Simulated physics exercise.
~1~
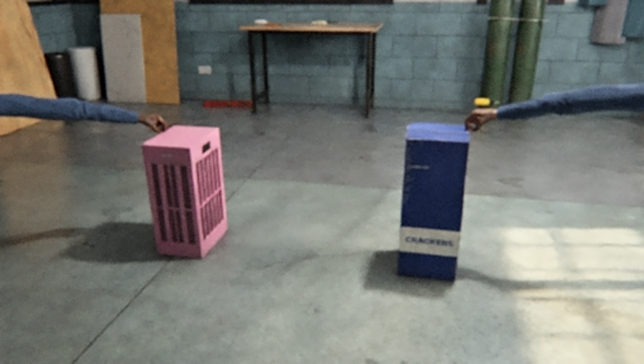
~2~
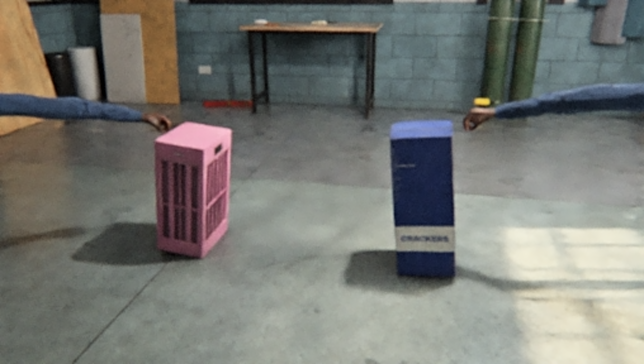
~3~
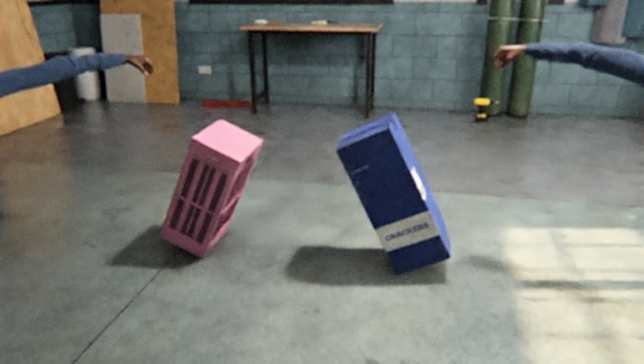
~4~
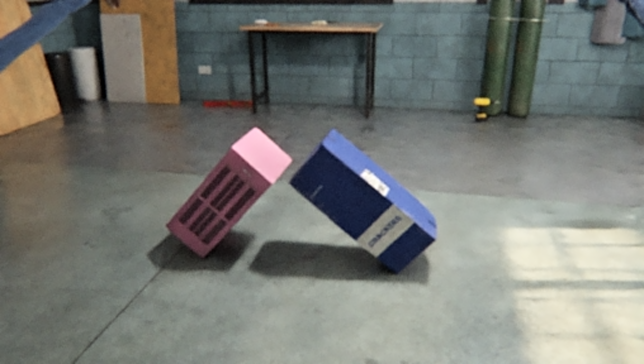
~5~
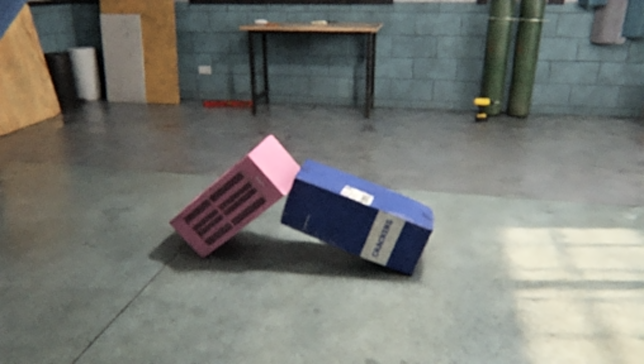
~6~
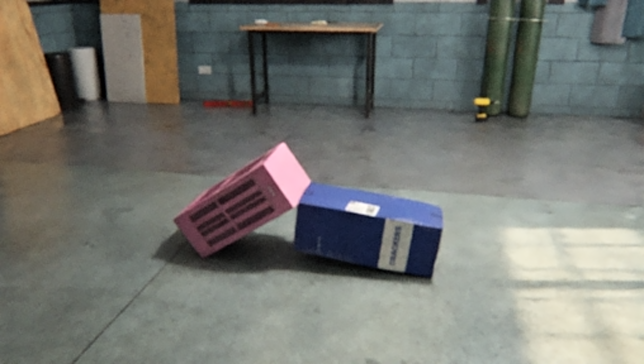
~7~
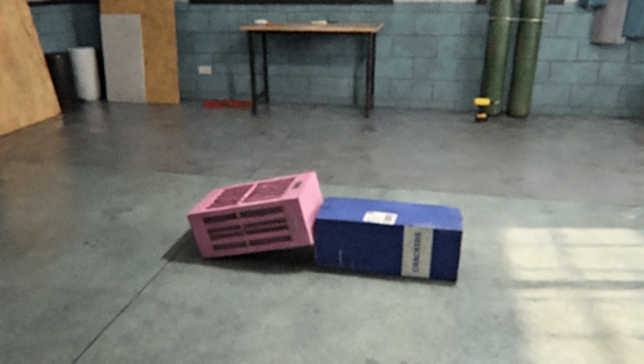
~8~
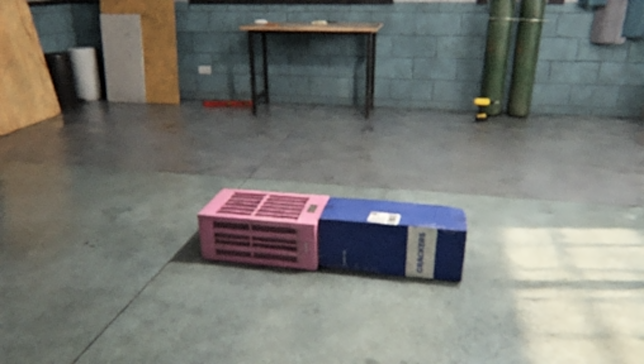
In a workshop with a smooth grey floor and a blue block wall, seen from the front by a still camera, a slatted pink crate stands on the left and a tall blue box on the right. An arm reaches in from each side, and the hands tip the two inward, then let go and draw back. Both lean further towards each other until their upper ends meet. The blue box drops onto its side first, with the crate propped against its end. The crate then sinks down, nudging the box rightward, and both finish lying flat, end to end.
